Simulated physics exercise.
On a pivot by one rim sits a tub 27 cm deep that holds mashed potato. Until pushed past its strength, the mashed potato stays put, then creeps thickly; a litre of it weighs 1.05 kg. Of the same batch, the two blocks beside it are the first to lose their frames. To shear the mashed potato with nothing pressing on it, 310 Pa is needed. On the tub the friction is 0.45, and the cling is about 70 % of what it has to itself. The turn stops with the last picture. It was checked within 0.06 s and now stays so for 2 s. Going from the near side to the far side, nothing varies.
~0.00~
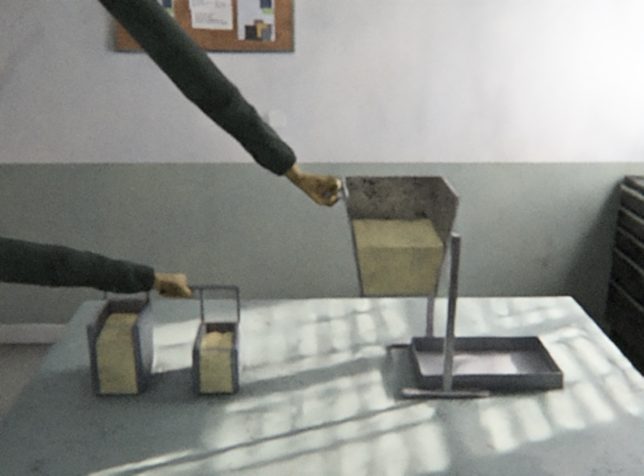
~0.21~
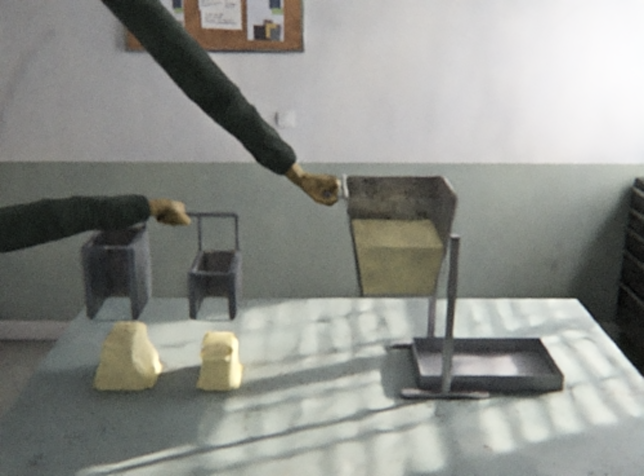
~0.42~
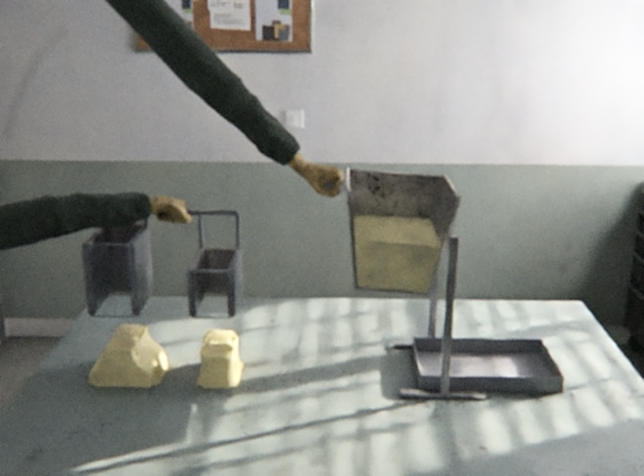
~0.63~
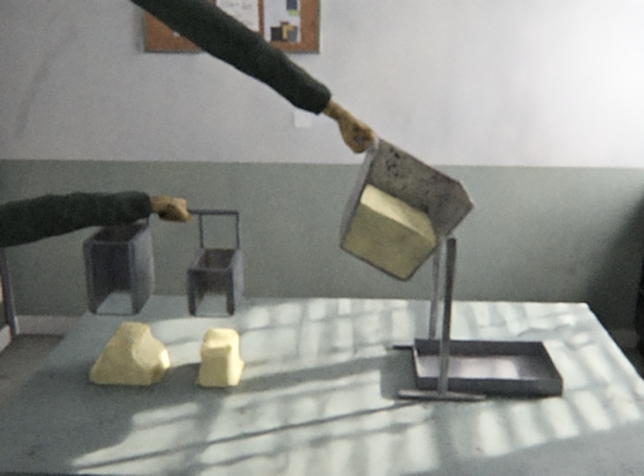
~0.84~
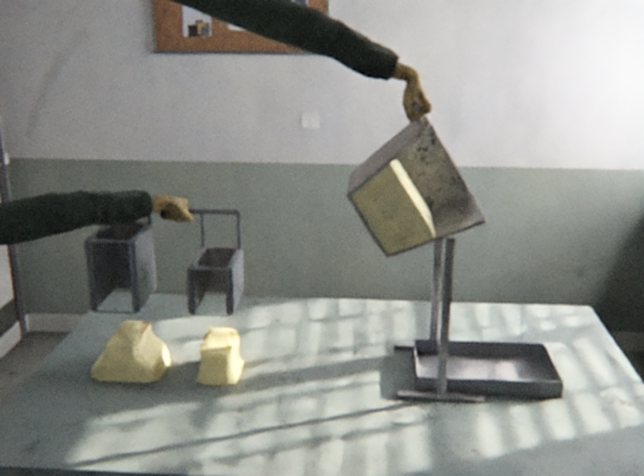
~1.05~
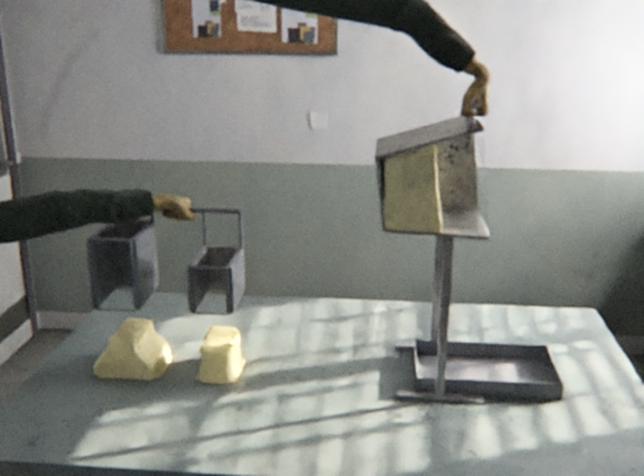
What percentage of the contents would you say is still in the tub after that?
I would say about 91 %.
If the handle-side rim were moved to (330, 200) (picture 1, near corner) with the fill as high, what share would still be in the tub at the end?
65 %.
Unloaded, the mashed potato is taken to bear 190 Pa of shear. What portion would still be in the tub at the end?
I'd expect about 70 percent.
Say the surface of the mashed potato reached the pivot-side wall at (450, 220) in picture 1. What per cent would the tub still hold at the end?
55 %.
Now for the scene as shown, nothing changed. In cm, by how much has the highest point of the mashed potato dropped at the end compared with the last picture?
11 cm or so.
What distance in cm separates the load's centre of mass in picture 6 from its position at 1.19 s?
Something like 5 cm, I'd say.
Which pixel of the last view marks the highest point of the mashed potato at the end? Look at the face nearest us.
Looking at the last picture, I'd put it at about (440, 192).
After 1.19 s, the tub is at 83 degrees and holds 100 %.
After 1.36 s, the tub is at 83 degrees and holds 99 %.
After 1.53 s, the tub is at 83 degrees and holds 95 %.
After 1.70 s, the tub is at 83 degrees and holds 94 %.
After 3.05 s, at the end, the tub is at 83 degrees and holds 91 %.
